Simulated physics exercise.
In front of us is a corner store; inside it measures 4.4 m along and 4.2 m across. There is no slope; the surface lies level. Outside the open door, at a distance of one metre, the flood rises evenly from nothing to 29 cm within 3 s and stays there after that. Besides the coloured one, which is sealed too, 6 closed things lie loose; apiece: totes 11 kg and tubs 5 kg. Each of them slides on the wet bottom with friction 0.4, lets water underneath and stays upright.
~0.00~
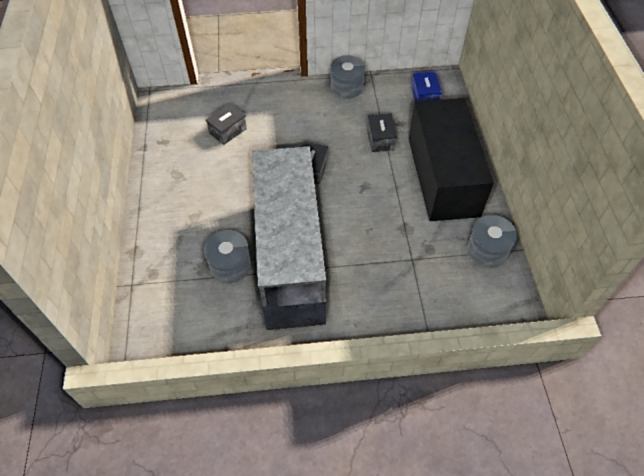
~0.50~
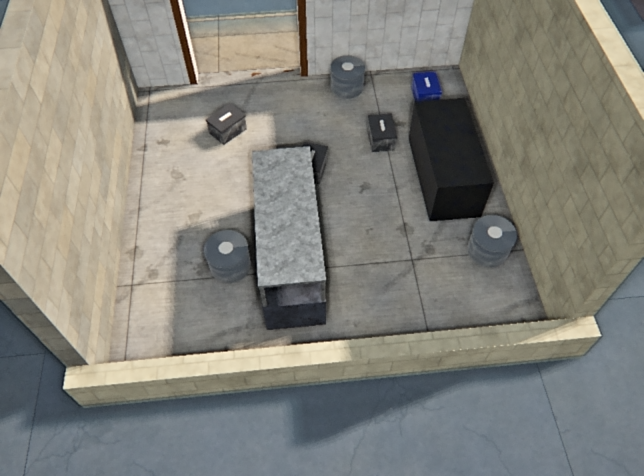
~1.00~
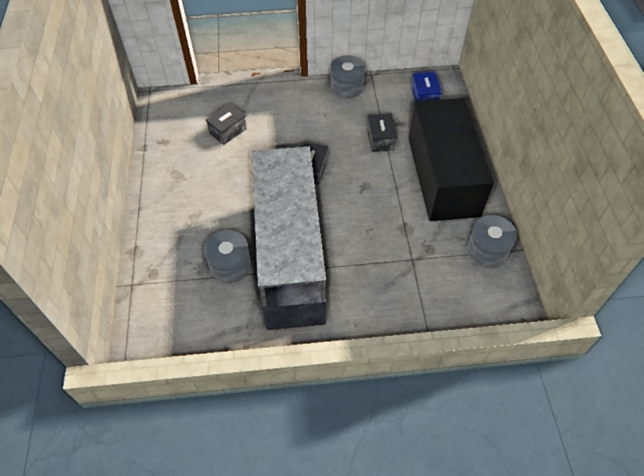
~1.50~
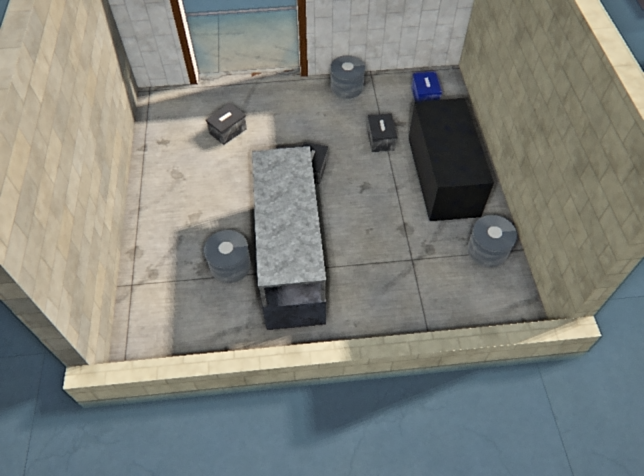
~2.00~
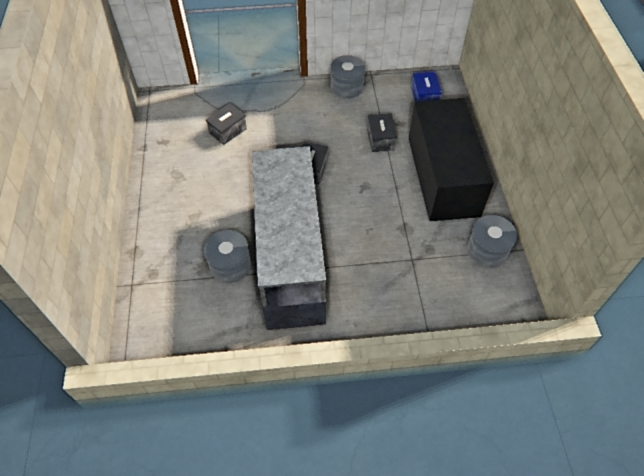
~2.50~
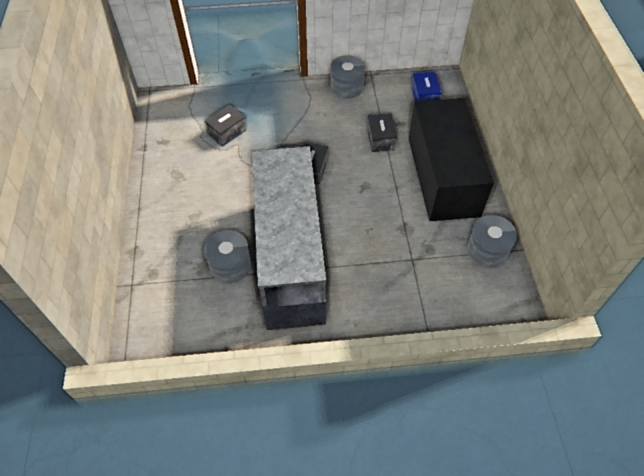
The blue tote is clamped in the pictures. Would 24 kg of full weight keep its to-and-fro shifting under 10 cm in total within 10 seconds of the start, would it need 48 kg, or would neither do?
Extra weight is not needed.
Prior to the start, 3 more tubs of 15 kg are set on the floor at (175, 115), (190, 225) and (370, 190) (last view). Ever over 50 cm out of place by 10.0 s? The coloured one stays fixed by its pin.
In turn: Within it, beyond it, beyond it.
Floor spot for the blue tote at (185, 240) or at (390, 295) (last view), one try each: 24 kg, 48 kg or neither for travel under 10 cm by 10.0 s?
Respectively, the heavy option is needed and the heavy option is needed.
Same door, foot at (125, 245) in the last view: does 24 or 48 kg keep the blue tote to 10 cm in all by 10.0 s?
There just the heavier succeeds.
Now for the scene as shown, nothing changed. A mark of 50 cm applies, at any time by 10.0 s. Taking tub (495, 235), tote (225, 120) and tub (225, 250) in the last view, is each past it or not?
Respectively: Not exceeded, exceeded, exceeded.
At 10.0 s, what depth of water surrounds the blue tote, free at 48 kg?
Something like 11 centimetres.
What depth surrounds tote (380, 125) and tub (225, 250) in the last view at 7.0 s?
Depth approx. 7 cm / 15 cm.
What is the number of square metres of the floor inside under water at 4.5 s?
Around 10.5 m2 of it.
After 3.5 s the blue tote would be 0 cm from its start with 24 kg and 0 cm from its start with 48 kg; 0 cm of water round it then.
After 4.5 s the blue tote would be 0 cm from its start with 24 kg and 0 cm from its start with 48 kg; 0 cm of water round it then.
After 7.0 s the blue tote would be 0 cm from its start with 24 kg and 0 cm from its start with 48 kg; 3 cm of water round it then.
After 10.0 s the blue tote would be 0 cm from its start with 24 kg and 0 cm from its start with 48 kg; 11 cm of water round it then.
